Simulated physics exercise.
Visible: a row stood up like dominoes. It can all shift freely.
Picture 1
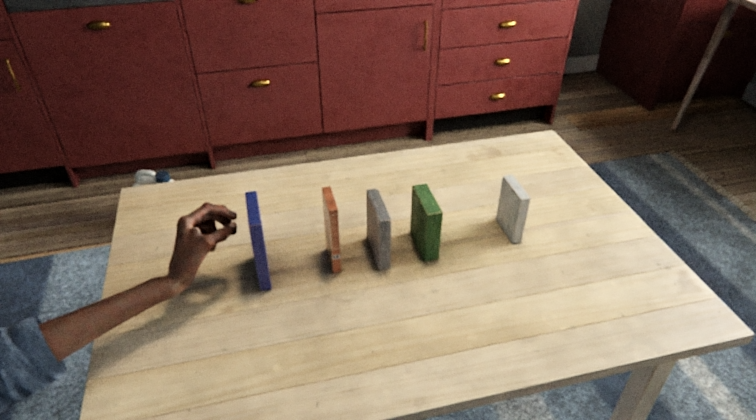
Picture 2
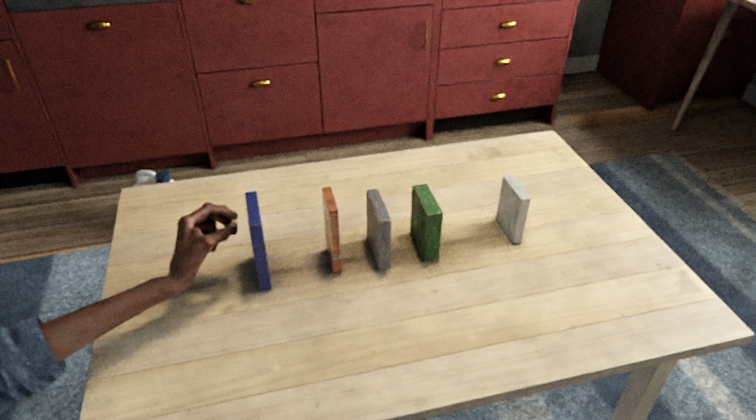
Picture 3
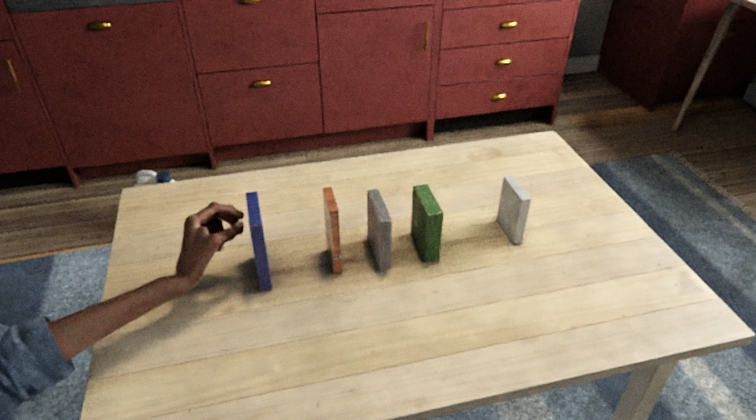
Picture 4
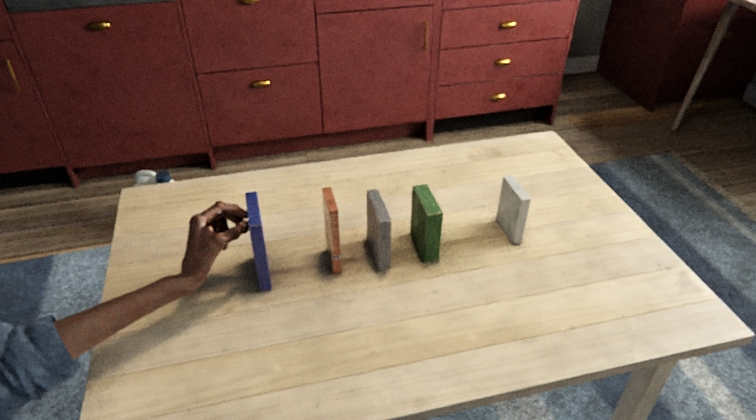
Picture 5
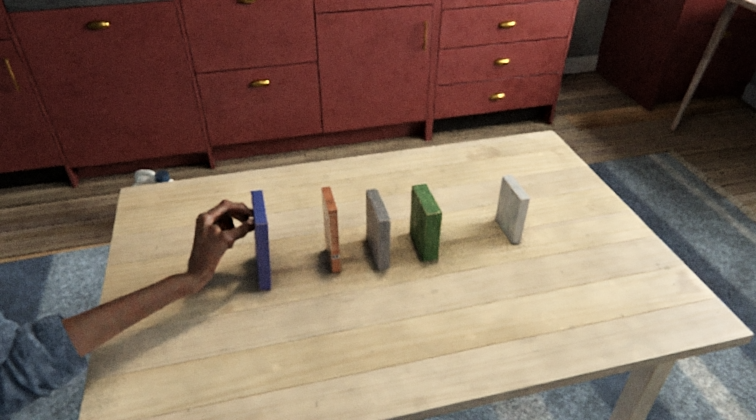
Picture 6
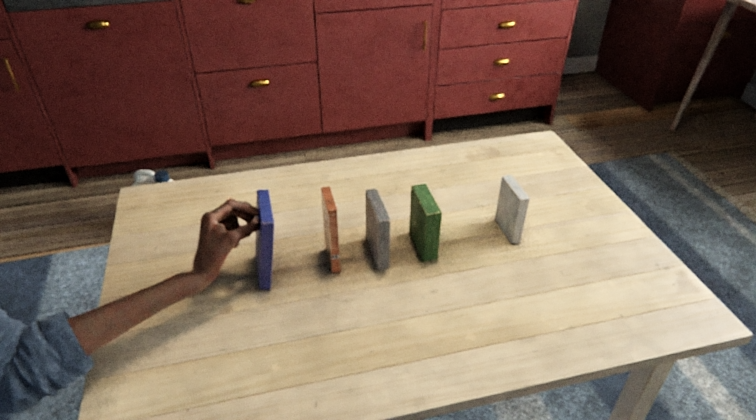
A hand reaches in from the left toward a row of upright blocks on a pale wooden table, seen from above at an angle in a room with red drawers behind. From left to right stand a tall blue board, then orange, grey and green blocks, with a pale grey one set apart. The hand moves slightly right and pushes the blue board, which leans a little rightward, while the others stay still.
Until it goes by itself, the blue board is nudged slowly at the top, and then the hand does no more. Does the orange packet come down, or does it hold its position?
It comes down.
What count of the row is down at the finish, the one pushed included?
All told, the number is 4.
Then, 0.30 s past the last view, blue board 57° over; orange packet rocked 12° from its first pose near (339, 229).
Then, 0.50 s past the last view, blue board 90° over; orange packet rocked 39° from its first pose near (390, 223); grey block rocked 40° from its first pose; green block rocked 10° from its first pose.
Then, 0.60 s past the last view, blue board 90° over; orange packet rocked 66° from its first pose near (388, 233); grey block rocked 66° from its first pose; green block rocked 52° from its first pose.
Then, 1.30 s past the last view, blue board 90° over; orange packet rocked 75° from its first pose near (385, 237); green block on its side; grey block rocked 75° from its first pose.
Finally, down or leaning hard on the table, grey block, orange packet and green block. Final places as the last picture's camera would see them, orange packet near (385, 237).
